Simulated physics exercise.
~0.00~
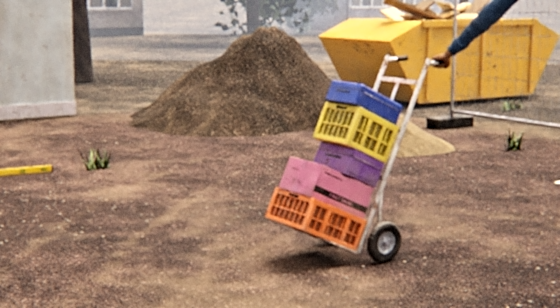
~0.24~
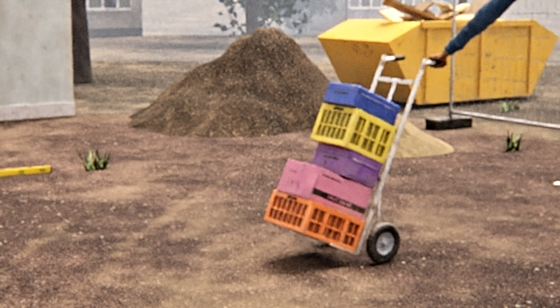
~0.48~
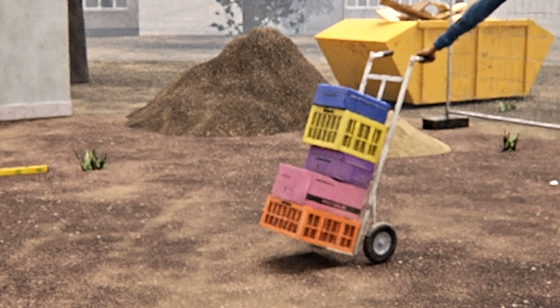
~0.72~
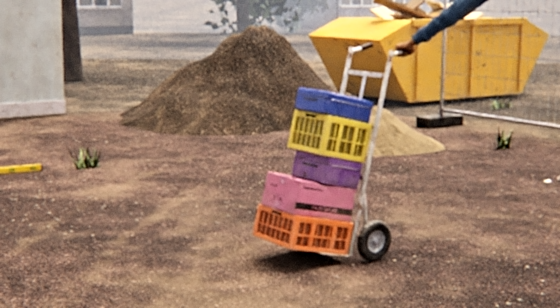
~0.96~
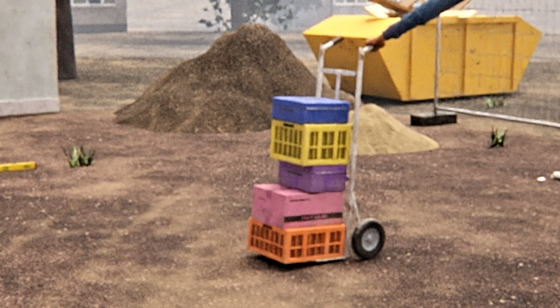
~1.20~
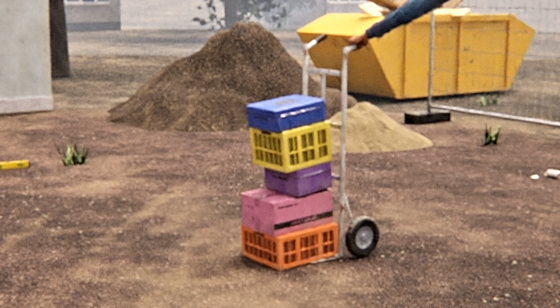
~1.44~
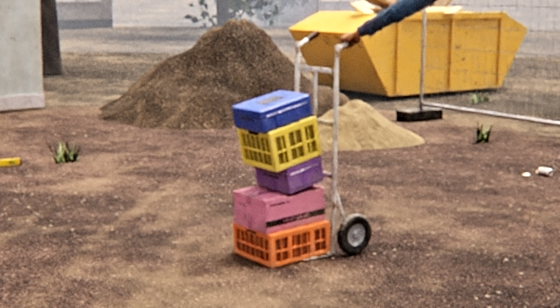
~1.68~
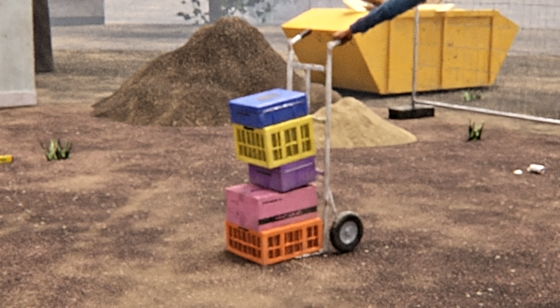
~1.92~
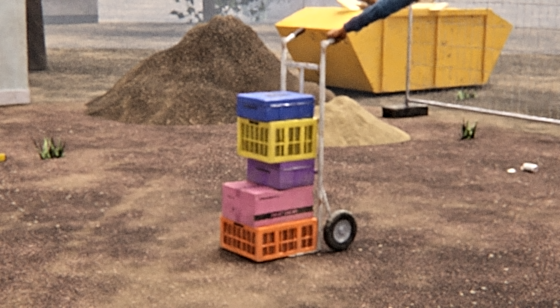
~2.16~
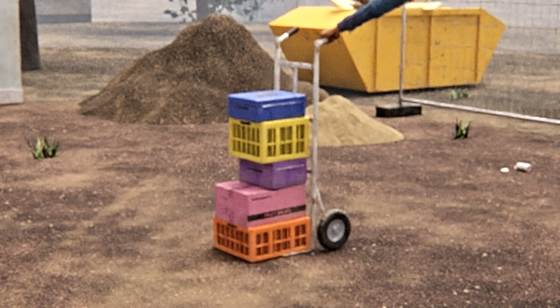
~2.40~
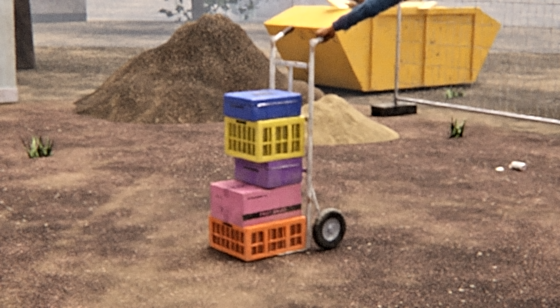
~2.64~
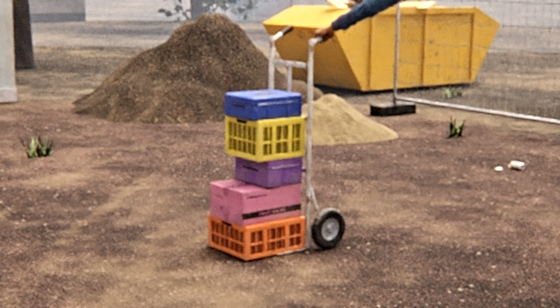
The video shows a hand truck stacked with colourful crates and boxes being tipped forward from a lean by an outstretched arm until it stands upright on bare ground. The upper items rock forward to the left, then settle back, and the stack ends still and intact.
